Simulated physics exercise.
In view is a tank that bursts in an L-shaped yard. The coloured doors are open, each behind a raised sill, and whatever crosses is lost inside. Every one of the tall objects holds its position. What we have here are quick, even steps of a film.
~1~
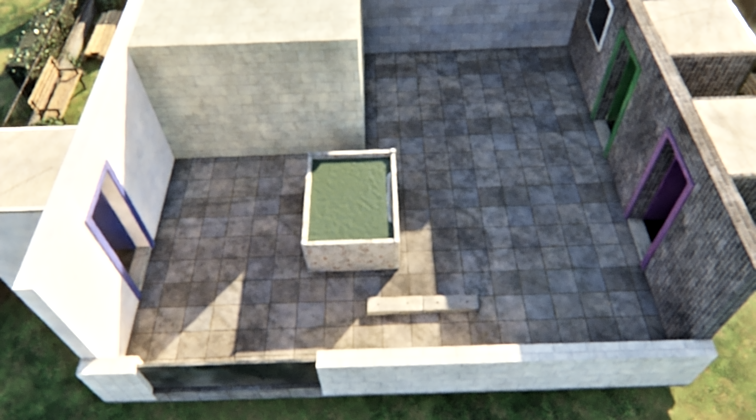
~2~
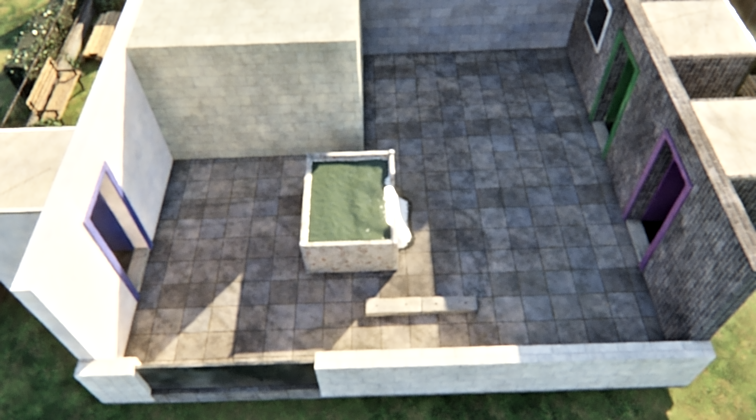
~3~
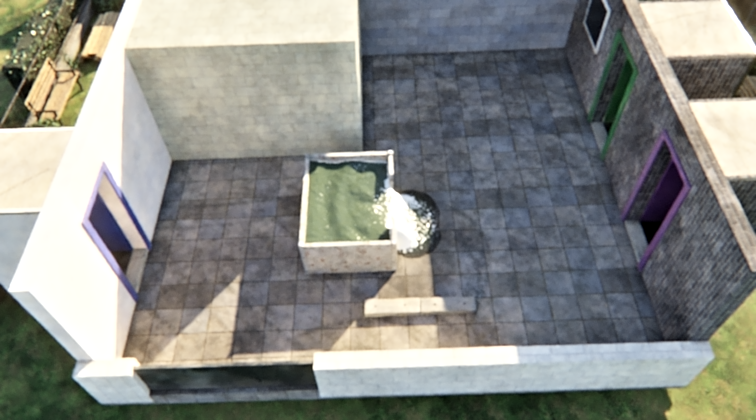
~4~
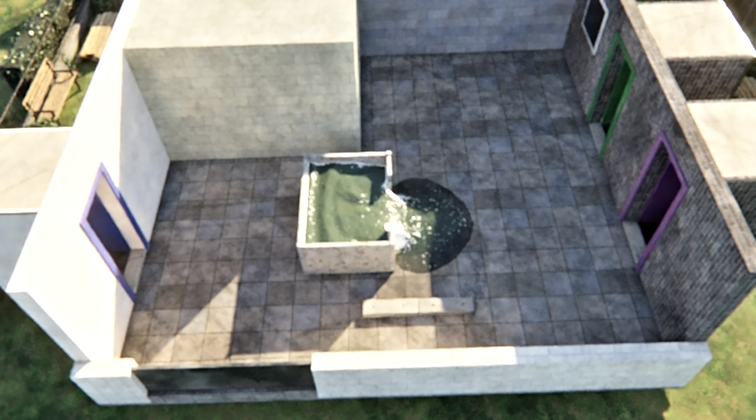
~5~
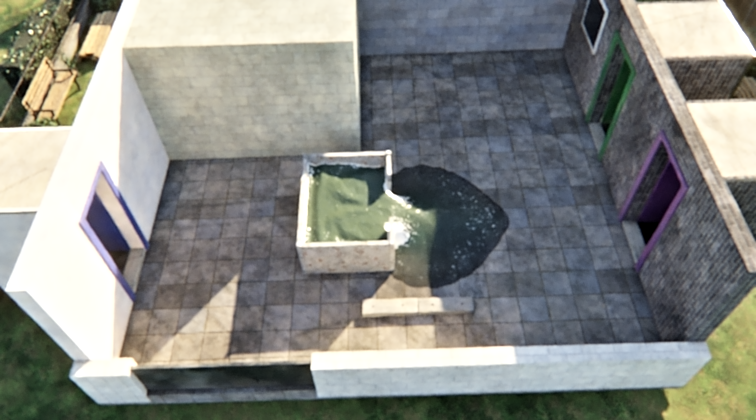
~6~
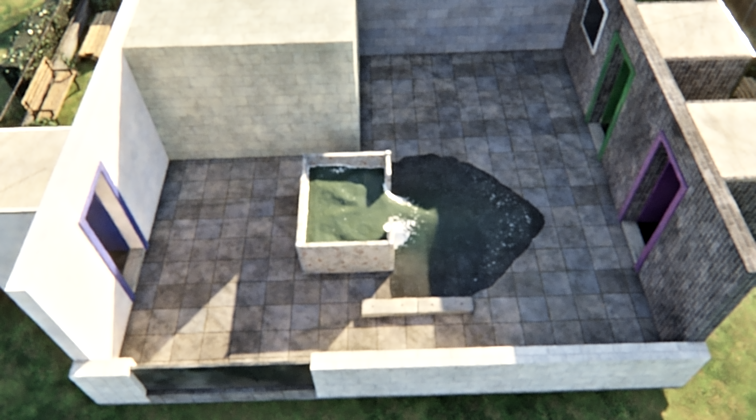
Green water bursts through the tank's right side and spreads rightward across the tiled yard.
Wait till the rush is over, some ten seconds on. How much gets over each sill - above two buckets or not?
At the purple door, above two buckets. At the blue door, not above two buckets. At the green door, above two buckets.
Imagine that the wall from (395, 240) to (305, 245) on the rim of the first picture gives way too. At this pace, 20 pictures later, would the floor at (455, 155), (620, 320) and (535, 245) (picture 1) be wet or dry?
Going through them one by one, I'd say high and dry, then waterlogged, then waterlogged.
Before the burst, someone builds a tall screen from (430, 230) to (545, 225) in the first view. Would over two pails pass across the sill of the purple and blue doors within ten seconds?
Result - the purple door remains within bounds, and the blue door remains within bounds.
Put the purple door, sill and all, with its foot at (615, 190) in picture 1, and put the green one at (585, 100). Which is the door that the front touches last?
The one in blue is last.
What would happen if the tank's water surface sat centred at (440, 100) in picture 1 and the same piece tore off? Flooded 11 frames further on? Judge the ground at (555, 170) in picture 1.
Answer: Submerged.
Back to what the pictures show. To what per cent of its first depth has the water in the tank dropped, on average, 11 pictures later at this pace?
Roughly 44 %.
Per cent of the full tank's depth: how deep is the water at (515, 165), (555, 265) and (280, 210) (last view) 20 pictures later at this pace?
Roughly 4 per cent, 4 per cent and 0 per cent.
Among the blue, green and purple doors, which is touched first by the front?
It would be the door marked purple.
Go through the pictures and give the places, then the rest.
In the first picture, still water in the tank at (351, 198).
In the second picture, the front is at (405, 246), out from the gap at (392, 215).
In the third picture, water pours out at (391, 216) and has run to (427, 199).
In the fourth picture, the front is at (463, 209), out from the gap at (389, 217).
In the fifth picture, water pours out at (389, 216) and has run to (503, 224).
In the sixth picture, the front is at (537, 225), out from the gap at (388, 216).
A moment on, water covers 30 % of the floor; the purple door under two buckets in, the blue door not reached, the green door not reached.
Next, water covers 40 % of the floor; the purple door over two buckets in, the blue door not reached, the green door under two buckets in.
Then, water covers 40 % of the floor; the purple door far over two buckets in, the blue door not reached, the green door over two buckets in.
Later, water covers 55 % of the floor; the purple door far over two buckets in, the blue door not reached, the green door over two buckets in.
In the end, water covers 80 % of the floor; the purple door far over two buckets in, the blue door not reached, the green door far over two buckets in.
